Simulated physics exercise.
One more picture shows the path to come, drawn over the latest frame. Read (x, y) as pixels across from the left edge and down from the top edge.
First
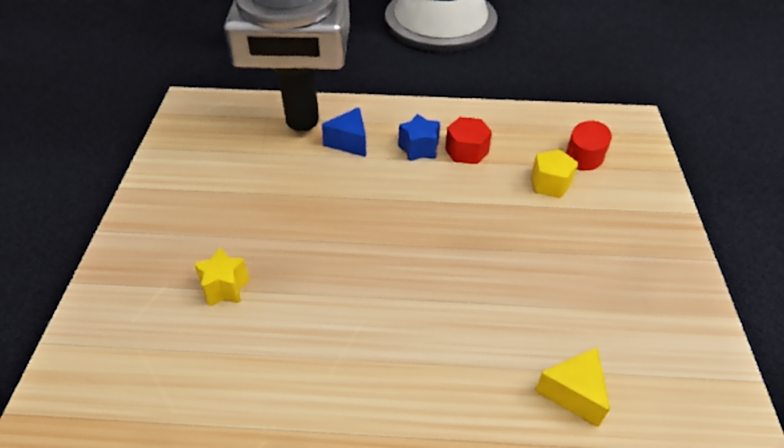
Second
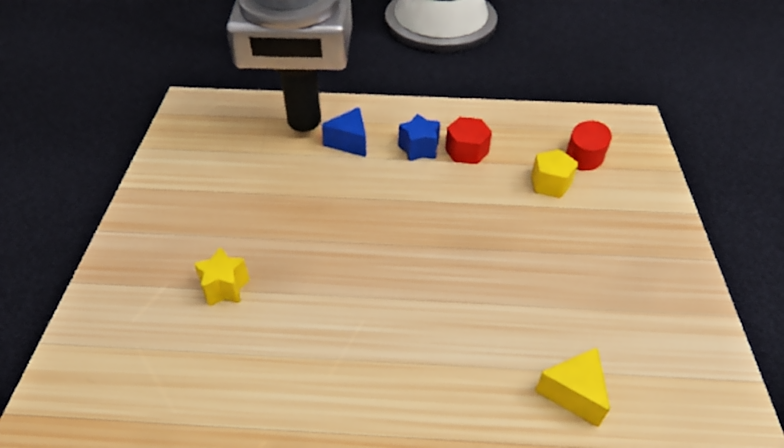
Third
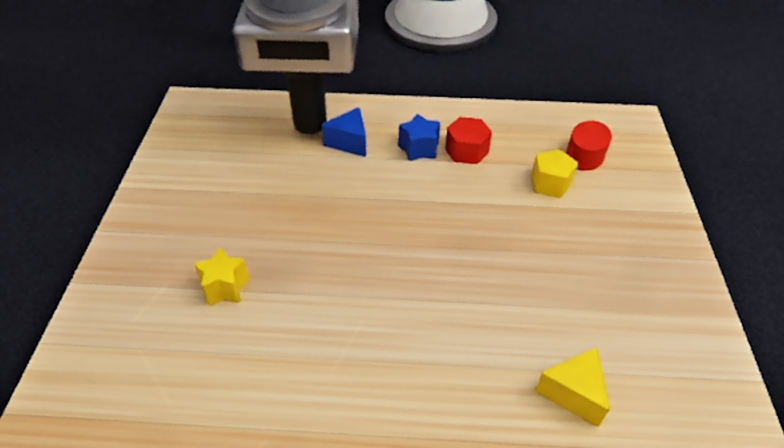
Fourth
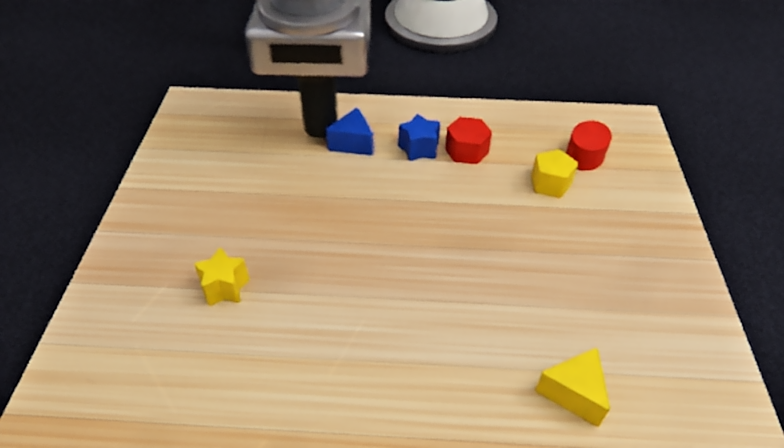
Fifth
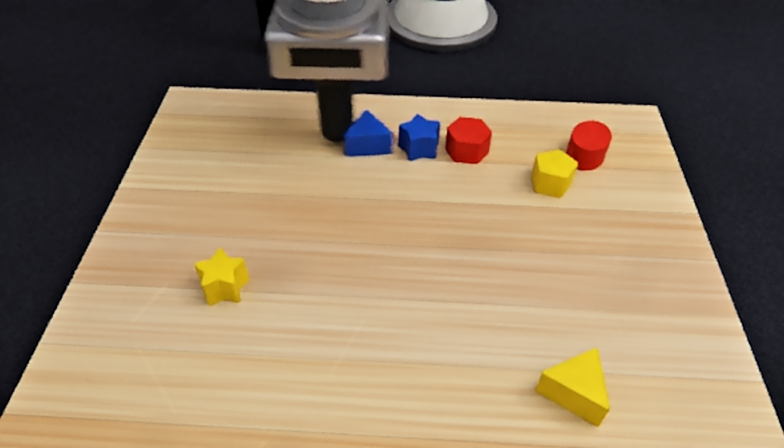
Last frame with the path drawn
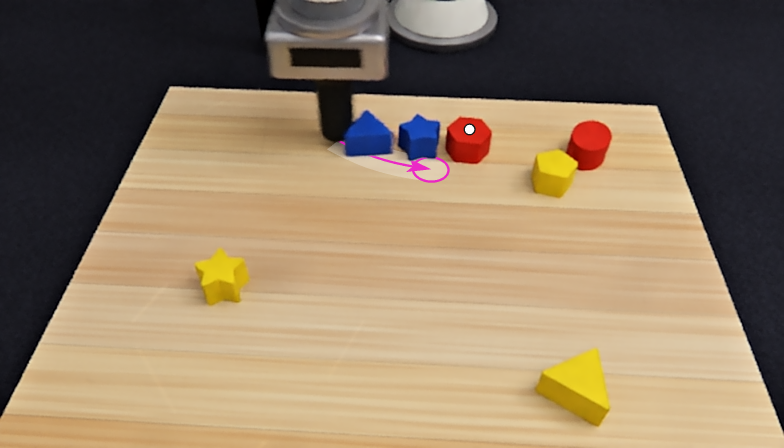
A robot arm with a black bar slid right along the back of a wooden board, meeting a blue triangular block, turning it a little and pushing it right, closer to the blue star.
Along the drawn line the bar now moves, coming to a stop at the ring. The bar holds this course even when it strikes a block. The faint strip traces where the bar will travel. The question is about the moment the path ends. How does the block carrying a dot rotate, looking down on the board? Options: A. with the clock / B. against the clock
The one that fits is A, with the clock.
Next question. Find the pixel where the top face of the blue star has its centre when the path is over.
At the end it should sit near (443, 125).
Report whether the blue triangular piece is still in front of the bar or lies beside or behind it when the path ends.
Carried ahead at the end.
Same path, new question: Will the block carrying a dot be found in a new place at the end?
Yes, that is what happens.
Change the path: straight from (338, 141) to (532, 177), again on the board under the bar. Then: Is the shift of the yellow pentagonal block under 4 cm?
Yes, that is how it ends up.
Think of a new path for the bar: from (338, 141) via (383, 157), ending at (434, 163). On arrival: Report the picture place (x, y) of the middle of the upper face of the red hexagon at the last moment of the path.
Around pixel (496, 123).
Drawn move, from (338, 141) through (380, 159) to (431, 169); the dot is on the red hexagon.
What follows on the original path. One third of the way, bar (366, 145); blue triangular piece (398, 136), turned 15° anticlockwise; blue star (432, 127), turned 20° anticlockwise.
Two thirds of the way, bar (397, 155); blue triangular piece (431, 147), turned 20° anticlockwise; blue star (440, 125), turned 30° anticlockwise; red hexagon (481, 127).
At the end, bar (431, 161); blue triangular piece (467, 152), turned 30° anticlockwise; blue star (443, 125), turned 60° anticlockwise; red hexagon (485, 125), turned 20° clockwise.
